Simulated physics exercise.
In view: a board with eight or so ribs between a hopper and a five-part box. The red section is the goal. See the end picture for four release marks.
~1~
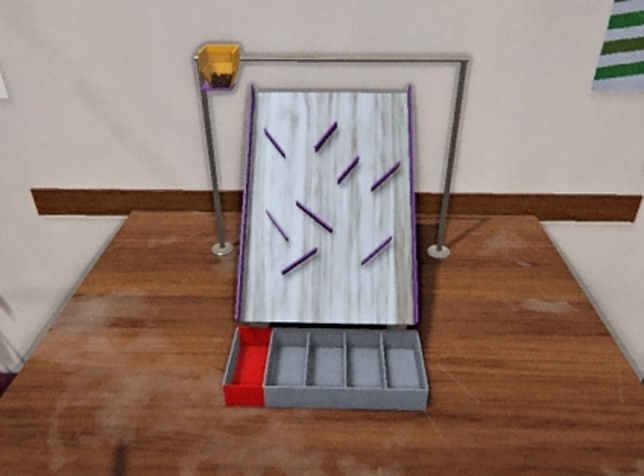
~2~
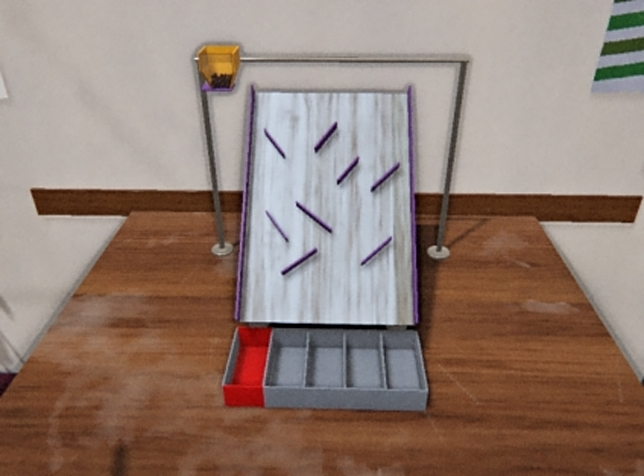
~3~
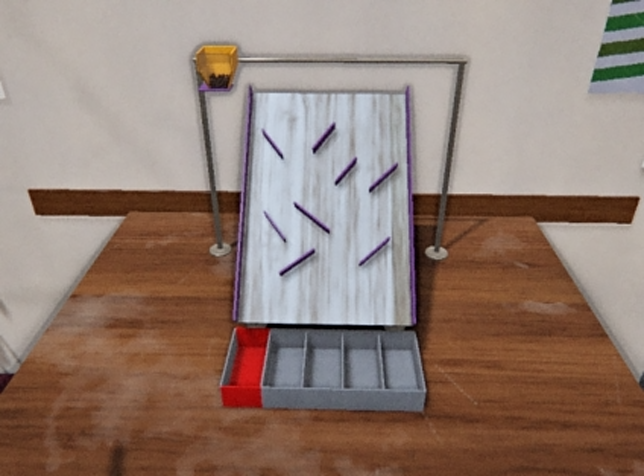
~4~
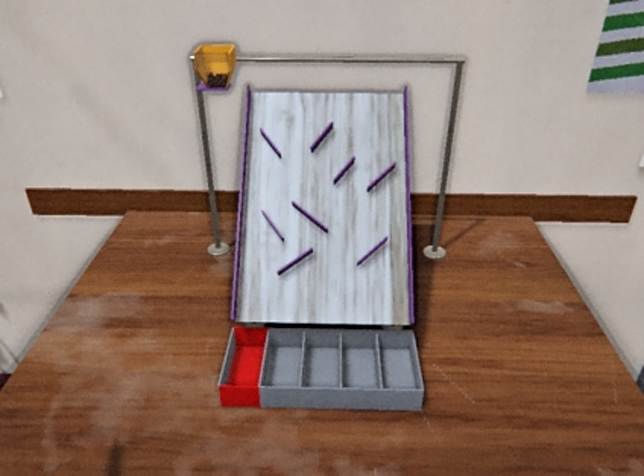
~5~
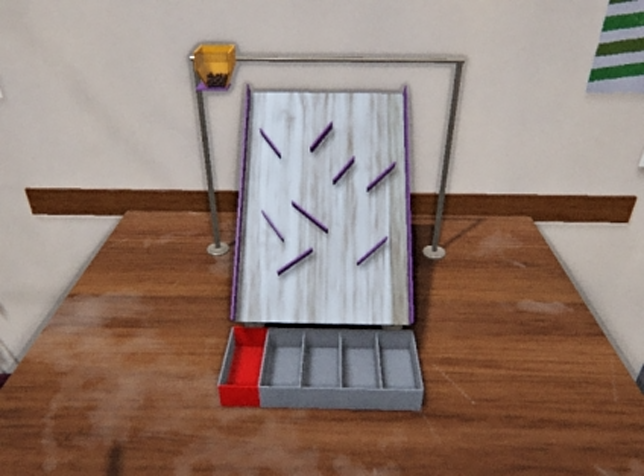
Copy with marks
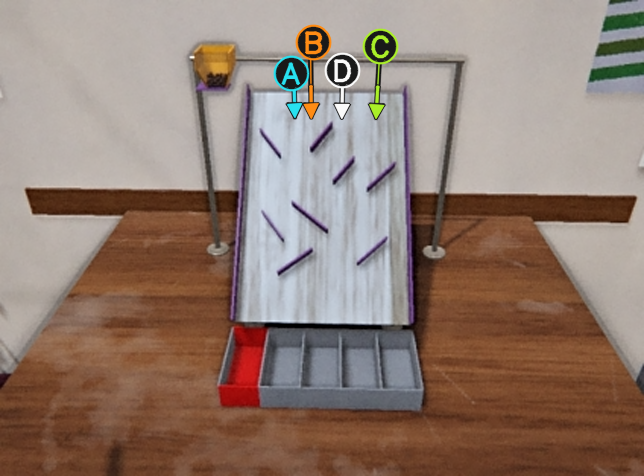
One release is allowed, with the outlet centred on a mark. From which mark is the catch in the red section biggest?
Take B.
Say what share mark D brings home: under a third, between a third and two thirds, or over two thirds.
Under a third.
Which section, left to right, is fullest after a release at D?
The fourth.
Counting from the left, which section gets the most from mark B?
The first.
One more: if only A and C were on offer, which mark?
It is A.
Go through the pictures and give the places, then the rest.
Hopper at (222, 79), chocolate balls, door shut, in the first picture.
Ribs (264, 128) to (284, 153), (315, 147) to (336, 122), (338, 180) to (359, 156), in the second picture.
Ribs (370, 188) to (398, 163), (264, 211) to (285, 239), (294, 202) to (330, 230), in the third picture.
Ribs (277, 272) to (312, 248), (358, 262) to (388, 236), in the fourth picture.
Red section at (239, 395), number 1 of 5 from the left, in the fifth picture.
On the marked copy, mark A meets the board at (294, 112); mark B meets the board at (311, 112); mark C meets the board at (376, 113); mark D meets the board at (341, 113).
For mark A, about a third in the red section, about two thirds in other sections, a stray few outside the box.
For mark B, about two thirds in the red section, about a quarter in other sections, a small part outside the box.
For mark C, a stray few in the red section, most in other sections, a small part outside the box.
For mark D, a small part in the red section, most in other sections, a small part outside the box.
